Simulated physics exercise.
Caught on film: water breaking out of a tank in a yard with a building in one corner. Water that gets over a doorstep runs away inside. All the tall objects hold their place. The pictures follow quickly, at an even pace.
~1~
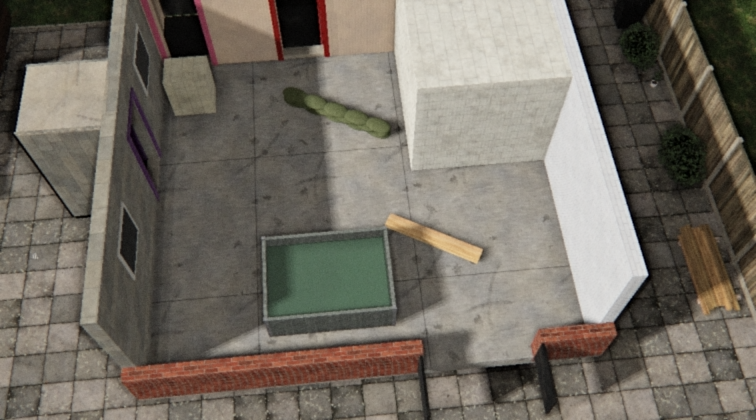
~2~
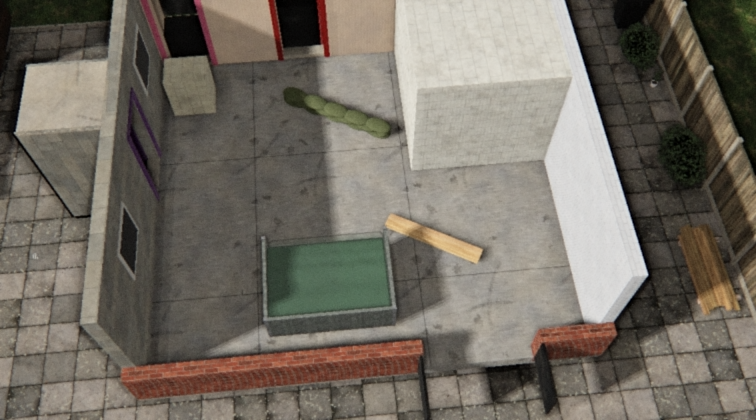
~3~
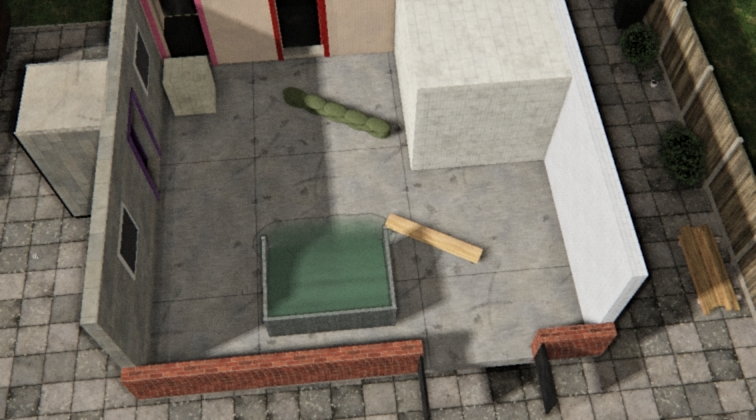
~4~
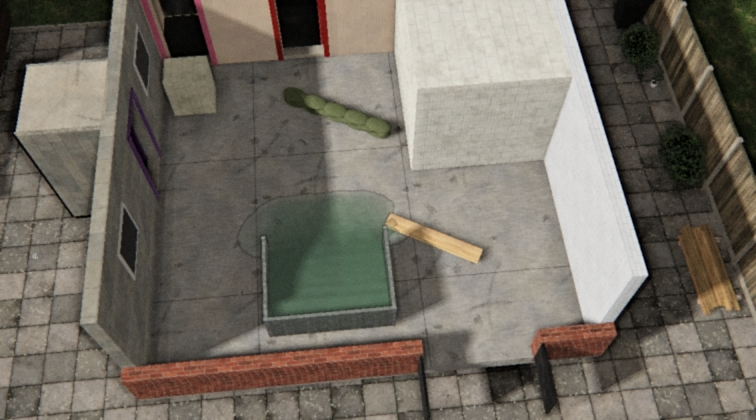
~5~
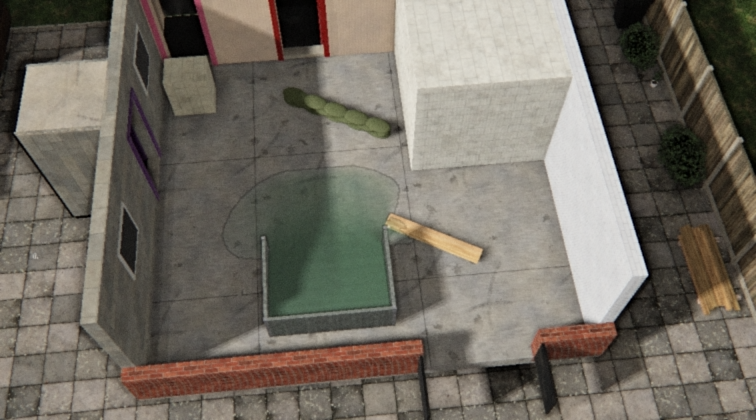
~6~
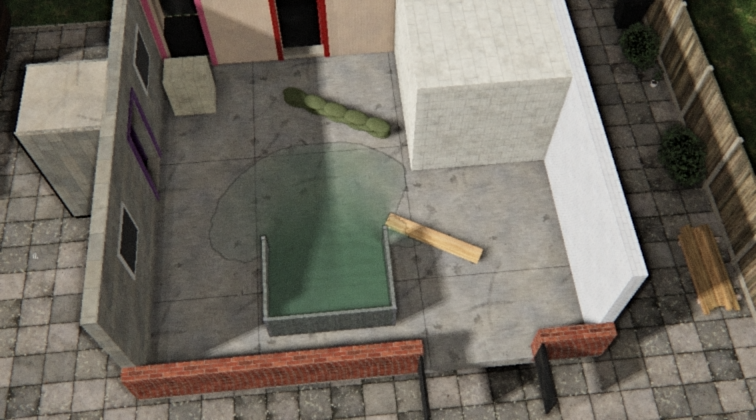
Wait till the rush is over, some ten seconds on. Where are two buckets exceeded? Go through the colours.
In the end: The pink door floods; the purple door floods; the red door holds within the limit.
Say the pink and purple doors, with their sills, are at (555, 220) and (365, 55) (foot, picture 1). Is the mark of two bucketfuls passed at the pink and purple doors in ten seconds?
In short: Pink stays under; purple lets more in.
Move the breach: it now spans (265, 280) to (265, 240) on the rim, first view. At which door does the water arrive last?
That is the red door.
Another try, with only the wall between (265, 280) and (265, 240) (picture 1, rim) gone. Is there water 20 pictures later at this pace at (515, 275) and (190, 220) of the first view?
In that order: Clear, covered.
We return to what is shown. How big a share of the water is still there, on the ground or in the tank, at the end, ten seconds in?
Near 92 in a hundred.
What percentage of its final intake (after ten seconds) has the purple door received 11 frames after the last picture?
Near 0 in a hundred.
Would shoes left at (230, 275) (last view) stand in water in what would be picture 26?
There: No water.
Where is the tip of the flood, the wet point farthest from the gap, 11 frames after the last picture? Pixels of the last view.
Close to (190, 71).
A moment on, water covers 35 % of the floor; the pink door not reached, the purple door not reached, the red door not reached.
Next, water covers 45 % of the floor; the pink door wet at the sill, nothing in, the purple door wet at the sill, nothing in, the red door not reached.
Then, water covers 55 % of the floor; the pink door over two buckets in, the purple door under two buckets in, the red door wet at the sill, nothing in.
Later, water covers 75 % of the floor; the pink door over two buckets in, the purple door over two buckets in, the red door under two buckets in.
In the end, water covers 90 % of the floor; the pink door far over two buckets in, the purple door over two buckets in, the red door under two buckets in.
